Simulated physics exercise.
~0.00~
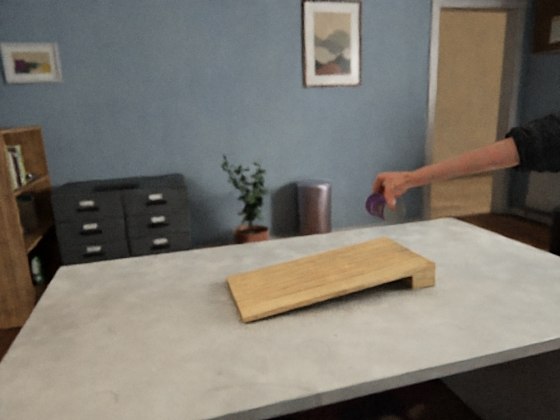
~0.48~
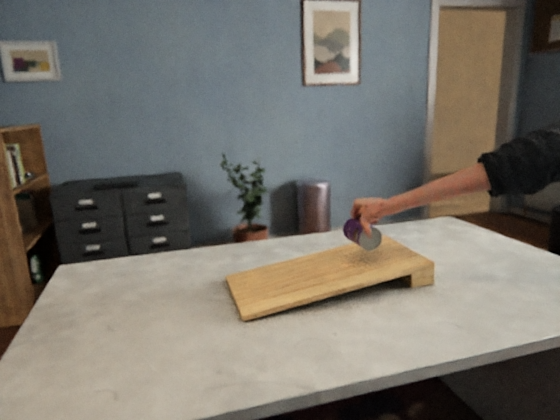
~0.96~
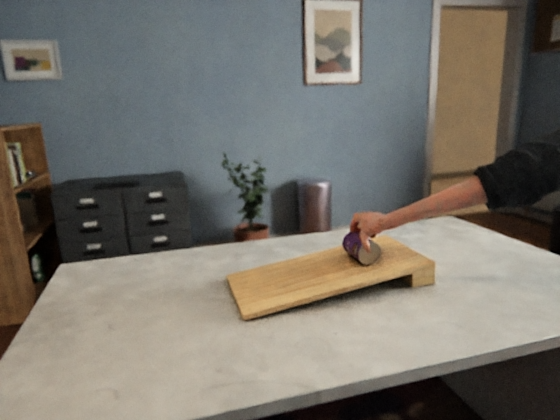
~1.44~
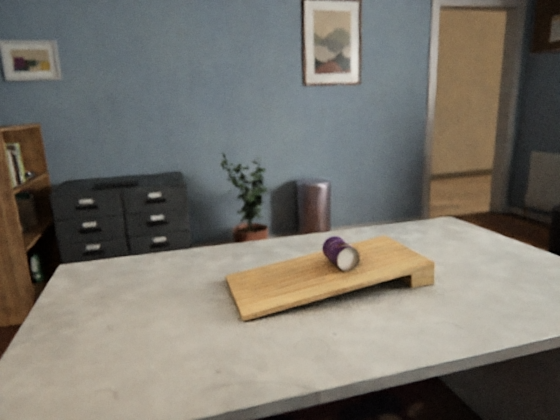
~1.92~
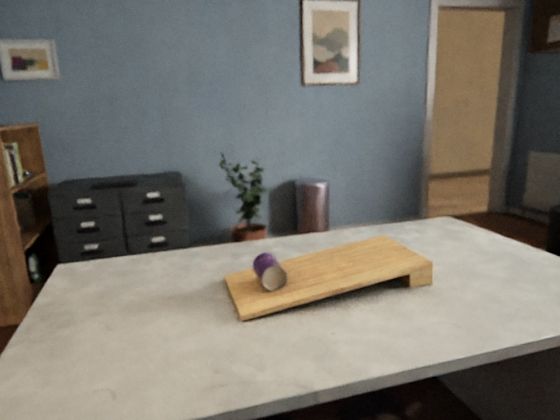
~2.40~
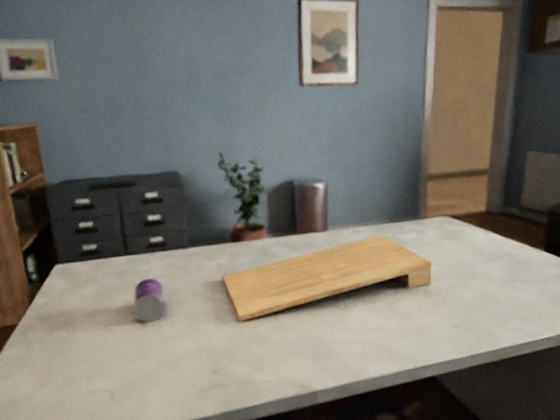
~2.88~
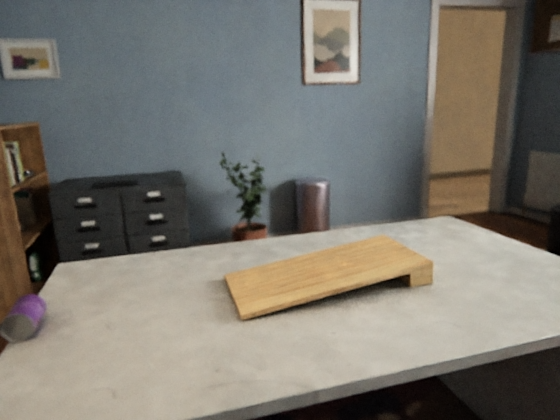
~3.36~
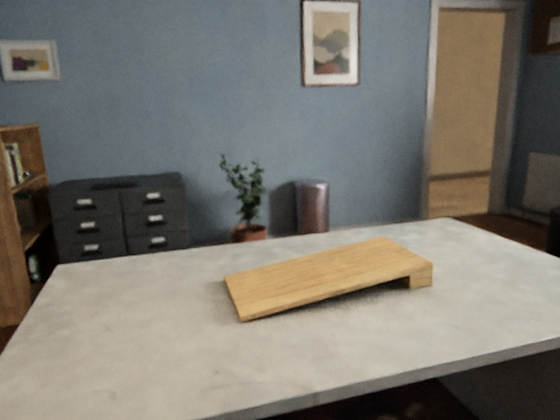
The clip opens on a pale tabletop where a wooden board slopes down to the left from a block, with a blue wall, a plant and drawers behind. A hand reaches in from the right holding a purple tin and lowers it on its side onto the upper part of the board. The hand lets go and withdraws, and the tin rolls left down the slope. It leaves the lower end of the board and keeps rolling across the table to the far left edge. At the end the tin is out of sight, while the board remains in place.
